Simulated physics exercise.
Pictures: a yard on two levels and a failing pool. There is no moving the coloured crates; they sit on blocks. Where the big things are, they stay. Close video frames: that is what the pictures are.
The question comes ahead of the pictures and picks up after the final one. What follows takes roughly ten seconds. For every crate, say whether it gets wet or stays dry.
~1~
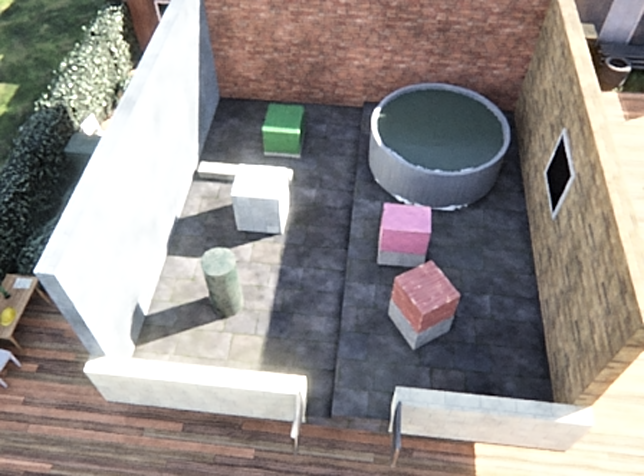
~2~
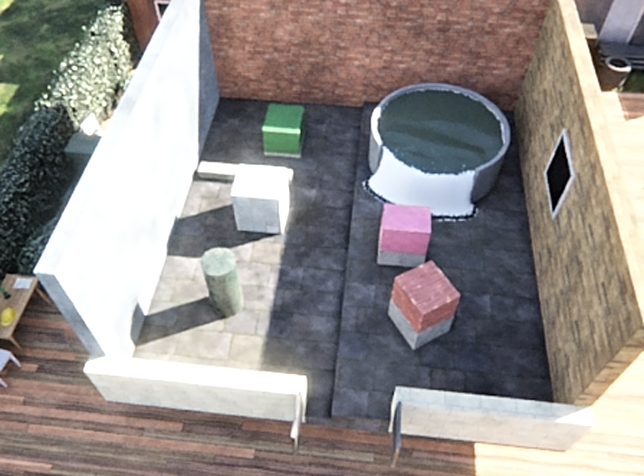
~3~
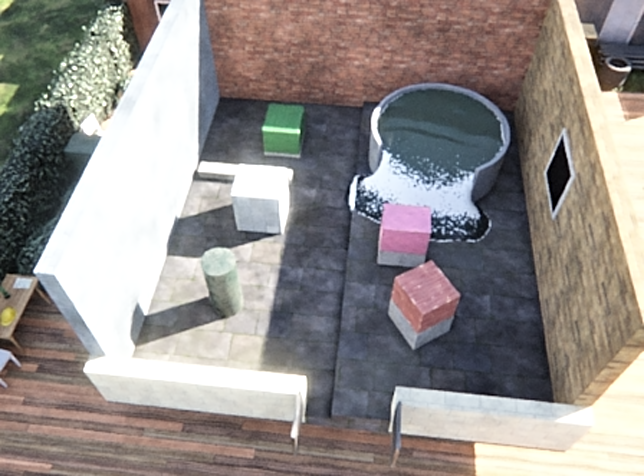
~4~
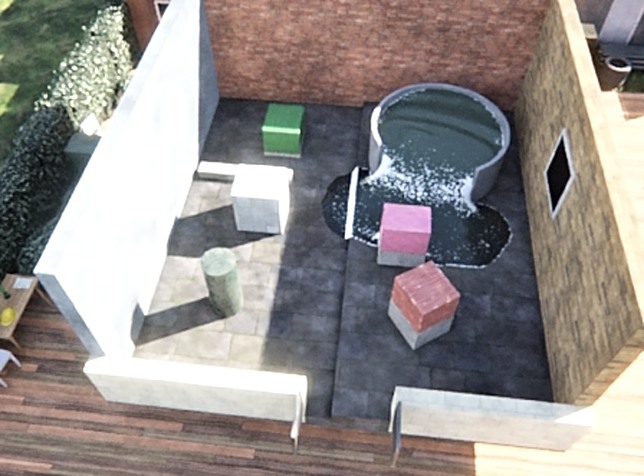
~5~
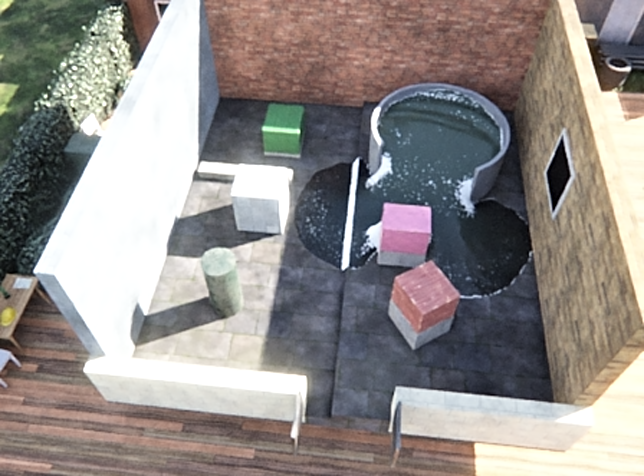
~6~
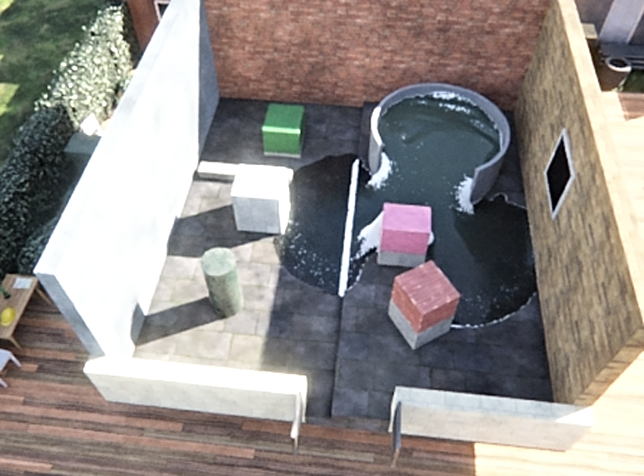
Red crate: Dry; pink crate: Wet; green crate: Wet.
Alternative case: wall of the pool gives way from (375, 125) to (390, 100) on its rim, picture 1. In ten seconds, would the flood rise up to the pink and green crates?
As I see it, the pink crate is not reached, and the green crate gets reached.
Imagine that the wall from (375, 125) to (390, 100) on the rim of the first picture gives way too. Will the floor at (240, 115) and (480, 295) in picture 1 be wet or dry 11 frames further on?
Going in the order you asked, the first is drenched and the second is never reached.
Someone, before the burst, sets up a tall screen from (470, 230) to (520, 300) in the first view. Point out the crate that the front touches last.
I'd pick the green-painted one.
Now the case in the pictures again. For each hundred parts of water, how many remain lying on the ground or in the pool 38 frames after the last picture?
I'd put it near 96 %.
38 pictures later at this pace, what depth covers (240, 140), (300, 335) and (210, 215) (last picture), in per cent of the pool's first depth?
The three come to some 2, 18 and 16 per cent respectively.
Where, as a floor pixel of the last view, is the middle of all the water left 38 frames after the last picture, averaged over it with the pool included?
I would point to (331, 260).
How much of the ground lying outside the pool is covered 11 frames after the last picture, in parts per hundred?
Close to 60 %.
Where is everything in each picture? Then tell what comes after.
In the first frame, the round tank at (440, 129) is whole and still.
In the second frame, the front is at (472, 212), out from the gap at (419, 192).
In the third frame, the front is at (484, 226), out from the gap at (418, 194).
In the fourth frame, the front is at (493, 254), out from the gap at (418, 196).
In the fifth frame, the front is at (301, 222), out from the gap at (418, 196).
In the sixth frame, water pours out at (418, 196) and has run to (284, 256).
A moment on, water covers 45 % of the floor; the red crate water round its plinth, the pink crate water round its plinth, the green crate water round its plinth.
Next, water covers 60 % of the floor; the red crate water round its plinth, the pink crate water round its plinth, the green crate water round its plinth.
Then, water covers 75 % of the floor; the red crate water round its plinth, the pink crate water round its plinth, the green crate water round its plinth.
Later, water covers 90 % of the floor; the red crate water round its plinth, the pink crate water round its plinth, the green crate water round its plinth.
In the end, water covers 95 % of the floor; the red crate stayed above the water, the pink crate was topped, the green crate was topped.
